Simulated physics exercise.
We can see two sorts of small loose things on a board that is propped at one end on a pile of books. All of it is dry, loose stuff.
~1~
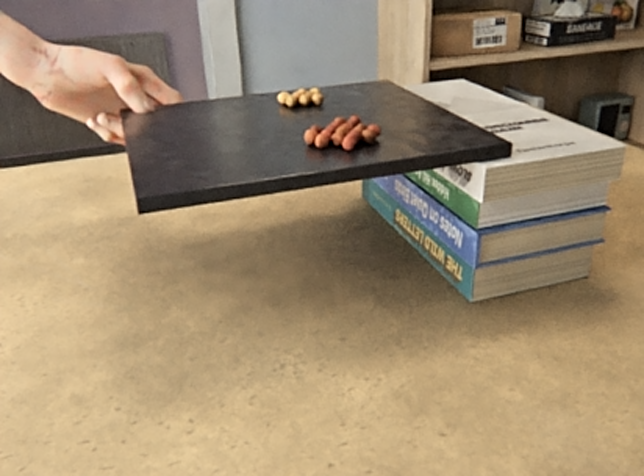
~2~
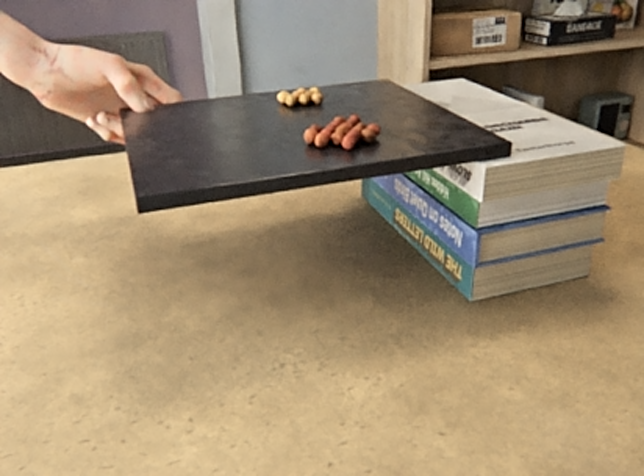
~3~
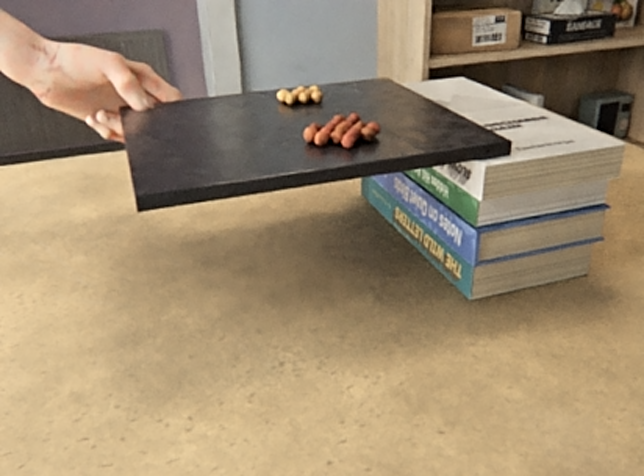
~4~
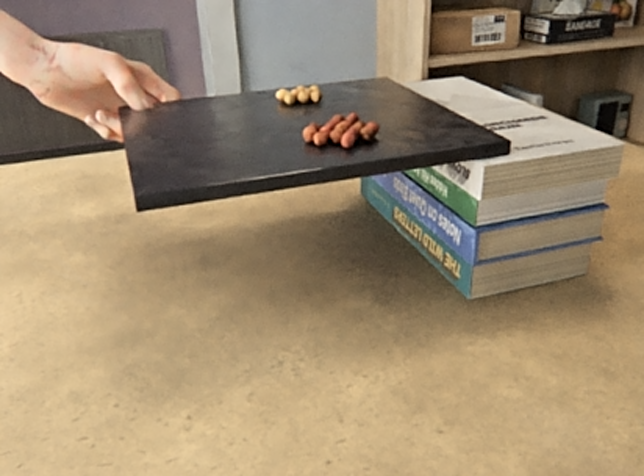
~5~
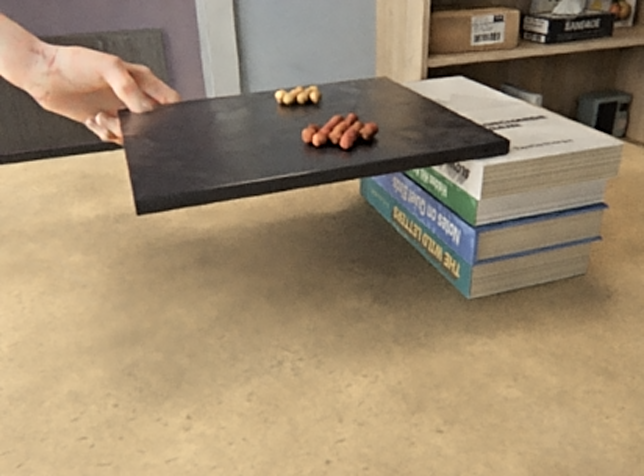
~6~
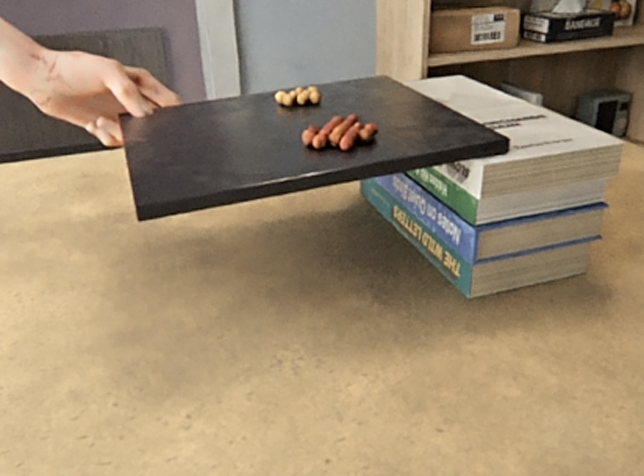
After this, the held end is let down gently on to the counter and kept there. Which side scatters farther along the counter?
I'd pick the more remote lot; it goes farther.
Then, 0.64 s later than the last frame, board sloping at 18°; front lot every one still on the board; back lot every one still on the board.
Then, 1.20 s later than the last frame, board sloping at 30°; front lot mostly less than half a board's length out; back lot mostly up to a board's length out.
Then, 1.68 s later than the last frame, board resting at 30°; front lot mostly less than half a board's length out; back lot mostly one to two board lengths out.
When it is over, board resting at 30°; front lot mostly less than half a board's length out; back lot mostly one to two board lengths out, roughly a third gone off the counter; the back lot has gone farther.
